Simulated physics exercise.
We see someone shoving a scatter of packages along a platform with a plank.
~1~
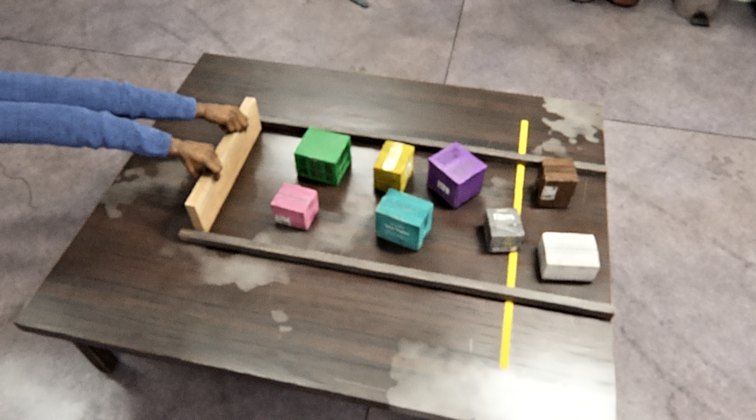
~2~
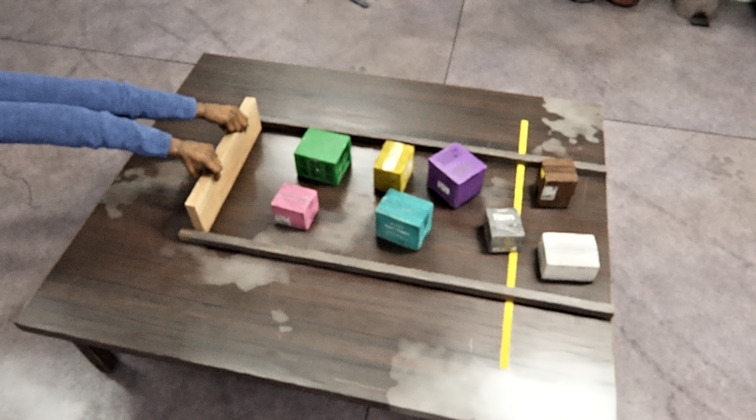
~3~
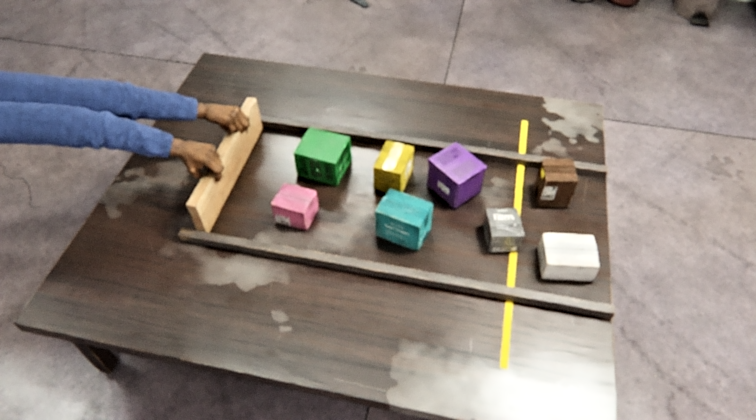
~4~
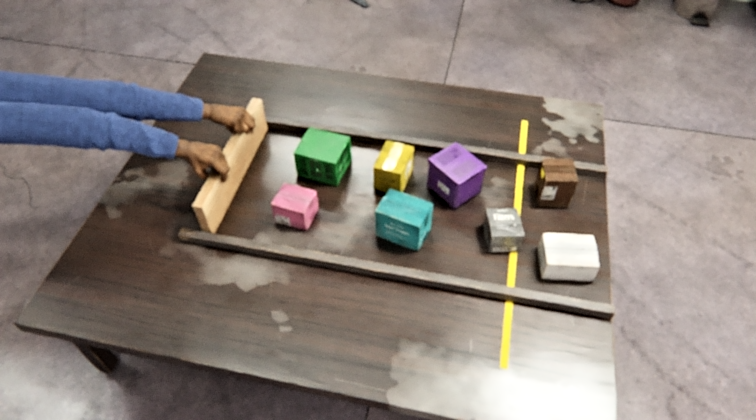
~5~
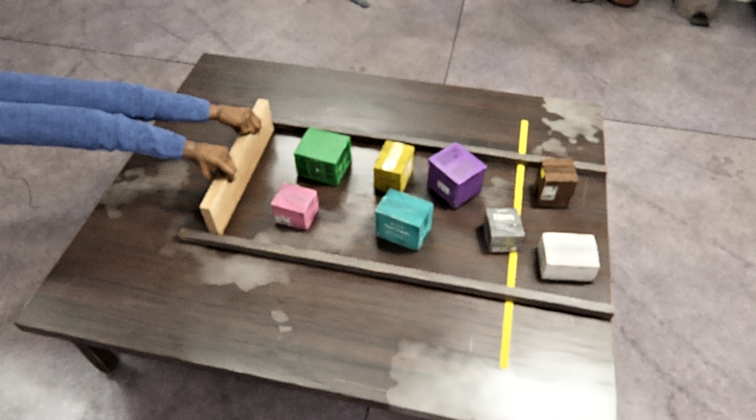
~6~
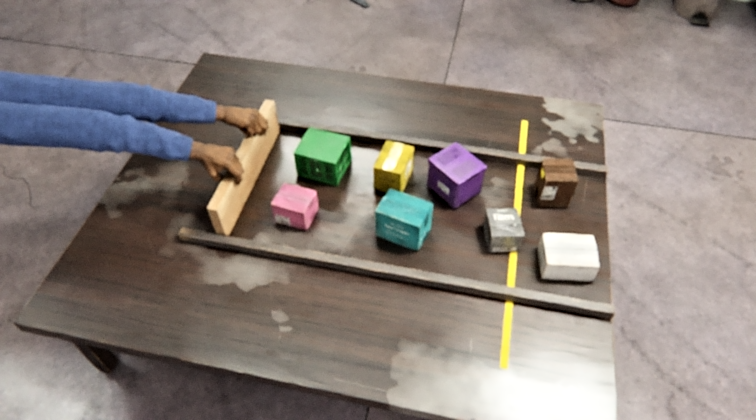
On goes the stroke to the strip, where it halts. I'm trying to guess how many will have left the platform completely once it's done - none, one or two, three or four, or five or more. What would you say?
I would say three or four leave it.
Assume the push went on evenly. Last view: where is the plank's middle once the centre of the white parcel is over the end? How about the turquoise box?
First near (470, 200), second near (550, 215).
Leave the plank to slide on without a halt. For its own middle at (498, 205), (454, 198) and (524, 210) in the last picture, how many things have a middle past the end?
2, 0 and 4.
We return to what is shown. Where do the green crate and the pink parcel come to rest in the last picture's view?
In order, first (545, 190), then (535, 245).
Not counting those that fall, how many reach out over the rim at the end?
The count would be 0.
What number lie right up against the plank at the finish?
Well, it touches 2.
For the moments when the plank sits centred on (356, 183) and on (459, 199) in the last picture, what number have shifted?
First 5, then 8.
Soon after, none off yet; white parcel at rest near (568, 257); brown parcel at rest near (555, 183); grey box at rest near (503, 230).
In the end, the number that fall off is three or four; gone, purple tote, grey box, brown parcel and white parcel.
